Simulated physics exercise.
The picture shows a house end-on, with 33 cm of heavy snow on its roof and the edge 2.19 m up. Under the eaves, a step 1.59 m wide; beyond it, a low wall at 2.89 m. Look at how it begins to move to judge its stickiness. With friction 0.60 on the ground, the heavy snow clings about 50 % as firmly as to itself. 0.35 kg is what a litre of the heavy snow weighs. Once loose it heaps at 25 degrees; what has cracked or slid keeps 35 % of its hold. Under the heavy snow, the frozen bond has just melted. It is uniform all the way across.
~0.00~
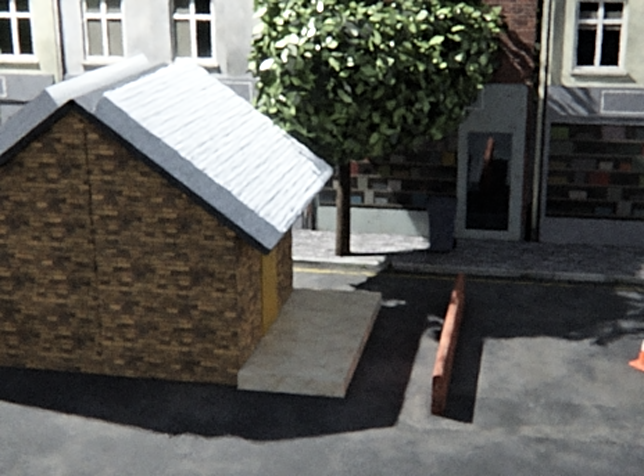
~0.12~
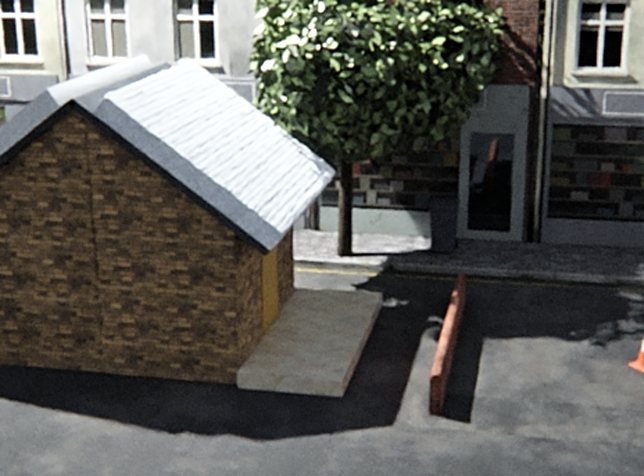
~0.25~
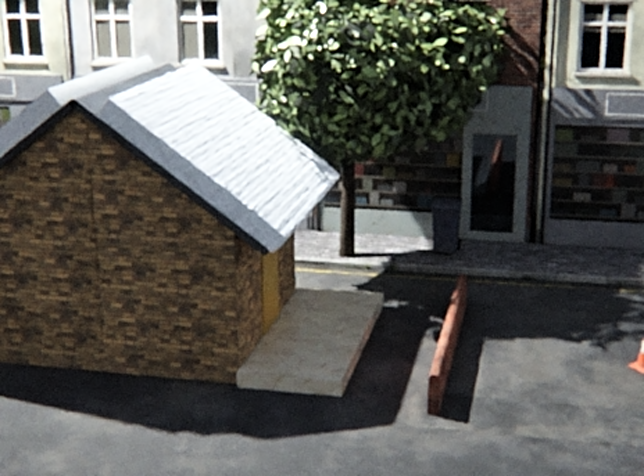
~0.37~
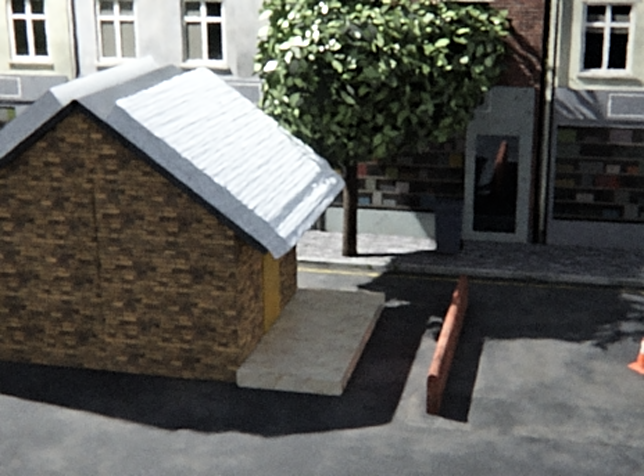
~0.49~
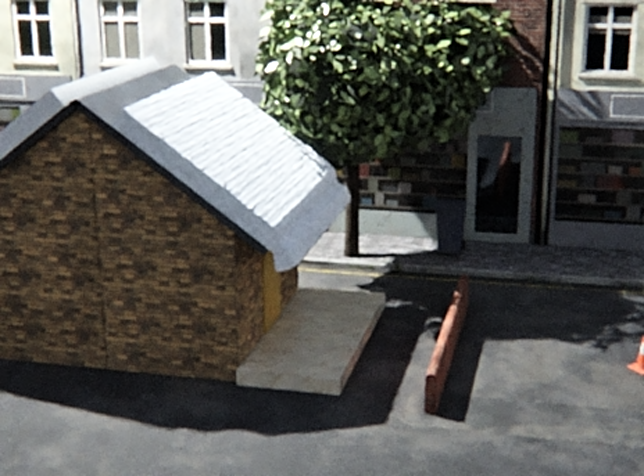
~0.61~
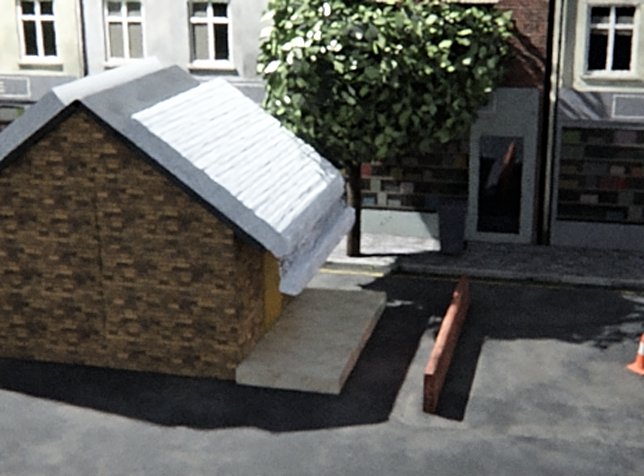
We see a brick house end-on beside a leafy tree and a low wall as the white snow layer on its roof slides slowly down to the right, then bends and cracks over the eaves above a pale step.
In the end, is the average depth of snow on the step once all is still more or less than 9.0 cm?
It ends up deeper than that mark.
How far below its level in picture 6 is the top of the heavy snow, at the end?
Some 3.3 m.
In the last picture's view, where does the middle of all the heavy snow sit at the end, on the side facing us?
Near face, approx. (379, 381).
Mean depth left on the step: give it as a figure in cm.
12 cm or so.
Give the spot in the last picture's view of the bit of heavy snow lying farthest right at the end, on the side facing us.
Close to pixel (520, 411).
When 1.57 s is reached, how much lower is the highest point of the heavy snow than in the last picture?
The gap comes to around 1.6 metres.
After 1.05 s, 72 % of the snow is still up on the roof and 28 % is falling or down.
After 1.57 s, 21 % of the snow is still up on the roof and 79 % is falling or down.
After 2.08 s, none of the snow is still up on the roof and all is falling or down.
After 2.60 s, none of the snow is still up on the roof and all is falling or down.
After 3.10 s, at the end, none of the snow is still up on the roof and the snow on the step is 12 cm deep on average.
